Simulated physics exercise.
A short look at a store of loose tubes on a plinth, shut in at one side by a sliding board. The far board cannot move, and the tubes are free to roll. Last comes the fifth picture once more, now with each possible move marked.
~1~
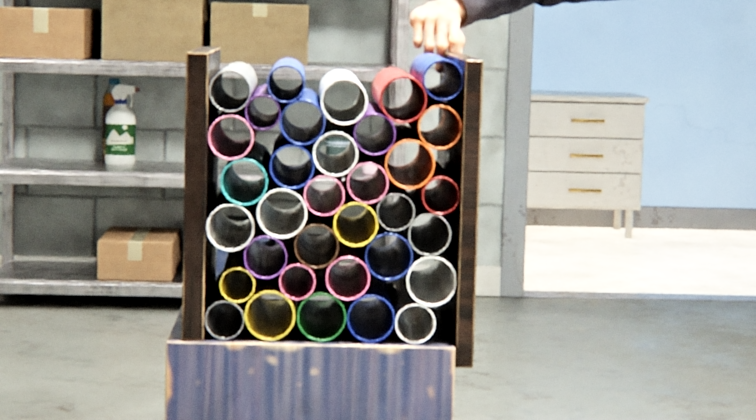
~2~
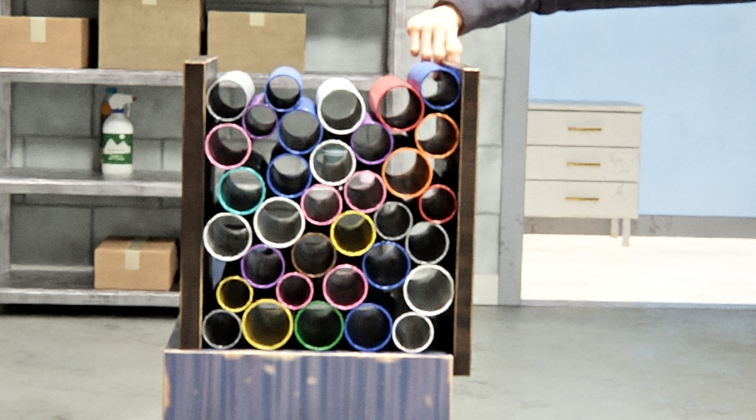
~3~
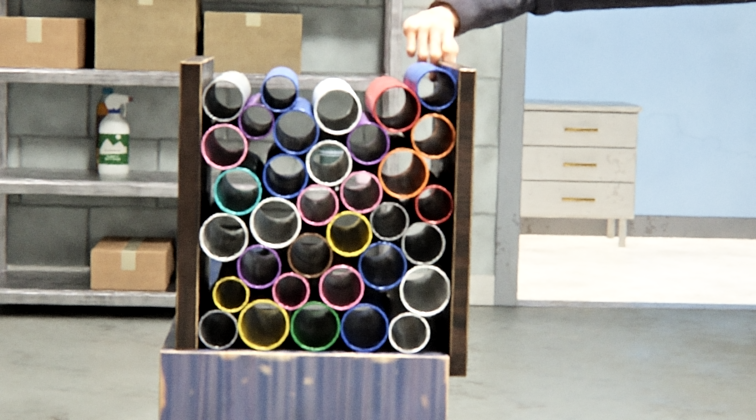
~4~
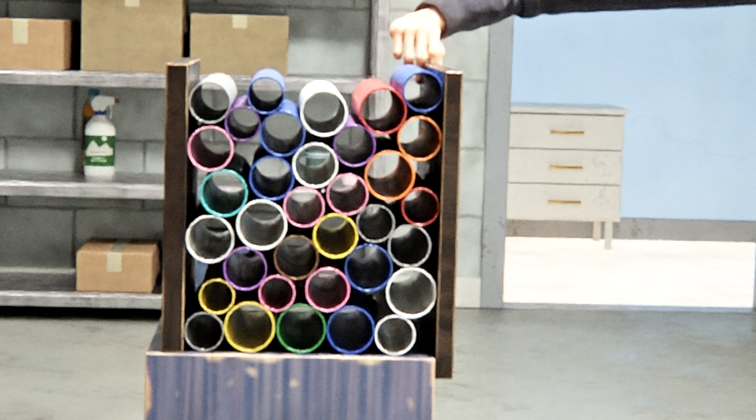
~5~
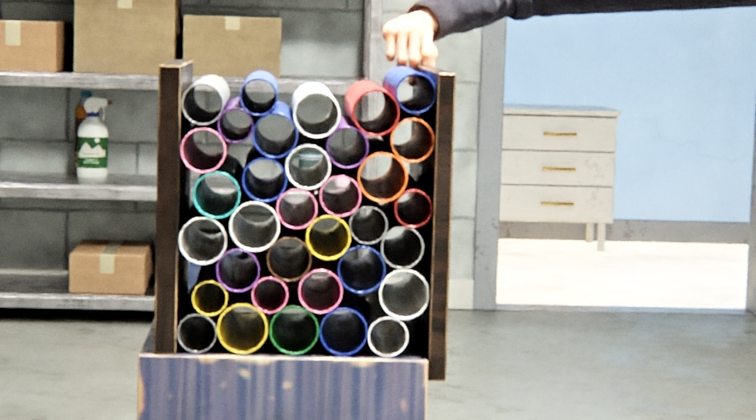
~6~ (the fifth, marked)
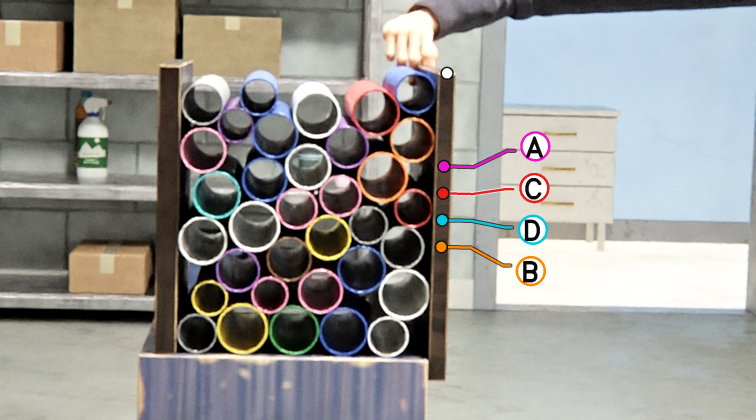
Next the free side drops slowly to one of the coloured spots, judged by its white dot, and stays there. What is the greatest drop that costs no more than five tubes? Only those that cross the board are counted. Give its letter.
D is the limit.
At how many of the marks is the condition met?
Three of the four.
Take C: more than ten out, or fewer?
It loses fewer than ten.
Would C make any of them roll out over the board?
Yes, at C.
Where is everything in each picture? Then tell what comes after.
The first frame shows side board (455, 198); a grey tube (224, 320); a white tube (431, 281).
The second frame shows a white tube (429, 290); a brown tube (314, 255).
The third frame shows a white tube (276, 222); a blue tube (286, 176).
The fourth frame shows an orange tube (420, 139); a purple tube (242, 124).
The fifth frame shows side board (428, 211); a grey tube (197, 333); a white tube (404, 294).
On the marked copy, A at (444, 166); B at (441, 247); C at (443, 193); D at (442, 220); the white dot at (447, 73).
Taking D. A third of the way, top of the board (435, 139).
Two thirds of the way, top of the board (433, 215).
When it is over, top of the board (432, 219), three out over the board.
As for the rest, A one out over the board; B more than five out over the board; C one out over the board.
